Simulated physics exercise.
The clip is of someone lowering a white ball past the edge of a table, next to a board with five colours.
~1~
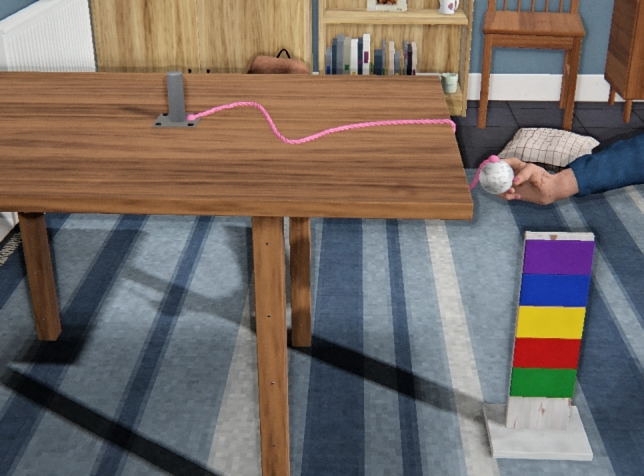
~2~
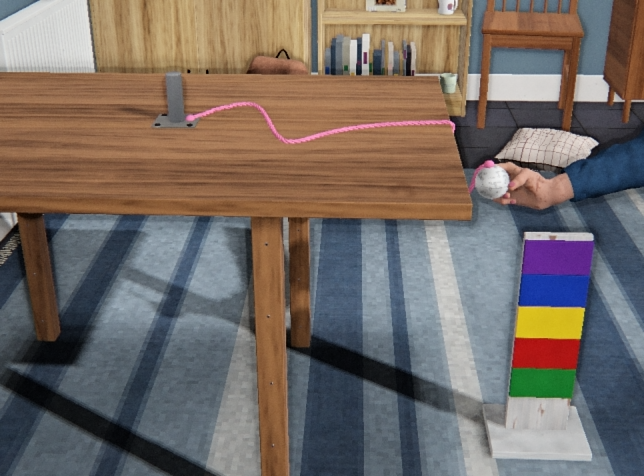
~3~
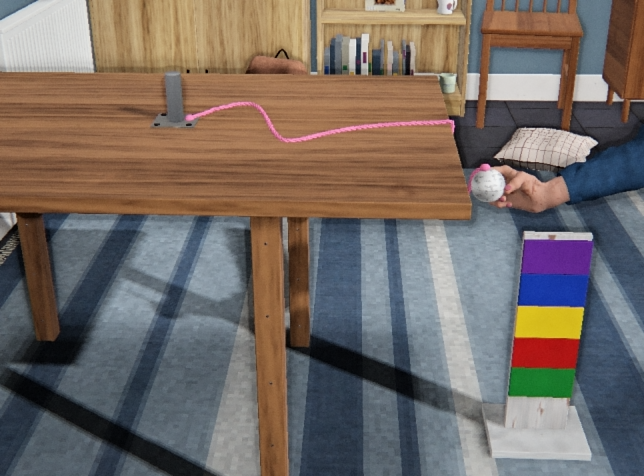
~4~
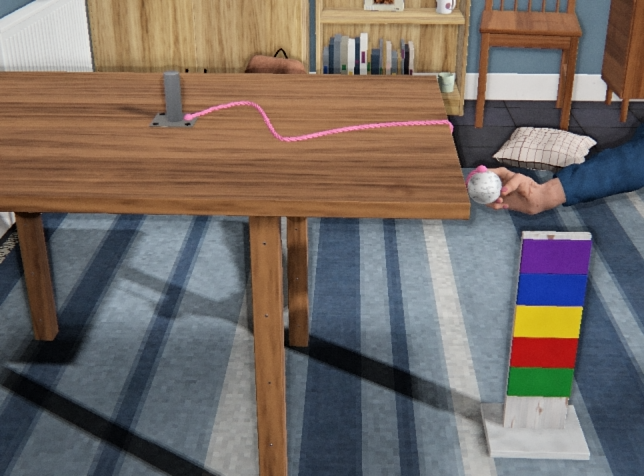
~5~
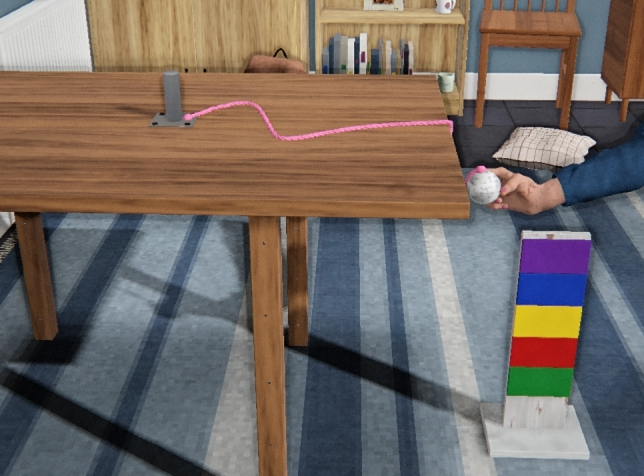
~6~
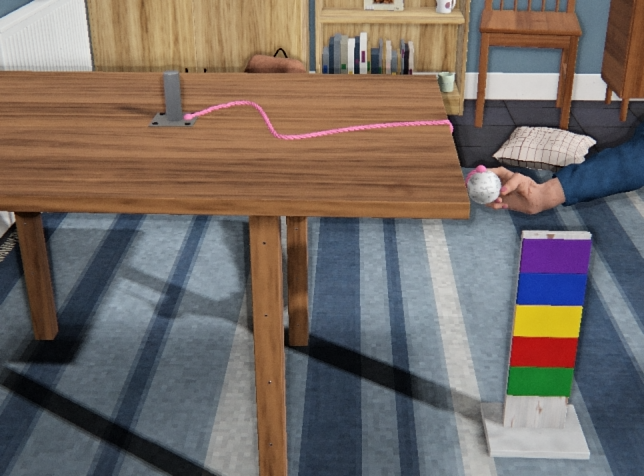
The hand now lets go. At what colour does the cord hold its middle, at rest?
Its centre hangs level with the green band.
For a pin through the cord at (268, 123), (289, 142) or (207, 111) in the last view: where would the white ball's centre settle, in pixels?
Near (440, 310), (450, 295) and (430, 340).
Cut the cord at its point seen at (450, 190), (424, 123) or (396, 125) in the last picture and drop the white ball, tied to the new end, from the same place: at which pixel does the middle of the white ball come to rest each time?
Near (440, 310), (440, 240) and (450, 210).
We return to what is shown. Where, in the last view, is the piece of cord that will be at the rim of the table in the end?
It lies at about (339, 131).
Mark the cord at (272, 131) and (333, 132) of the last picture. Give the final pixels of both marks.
About (373, 122), and the other about (447, 126).
Early on, ball near (469, 349); level with red.
Midway, ball near (417, 348); level with green.
Near the end, ball near (435, 362); level with green.
Finally, ball near (432, 364); level with green. Its middle rests at the green band.
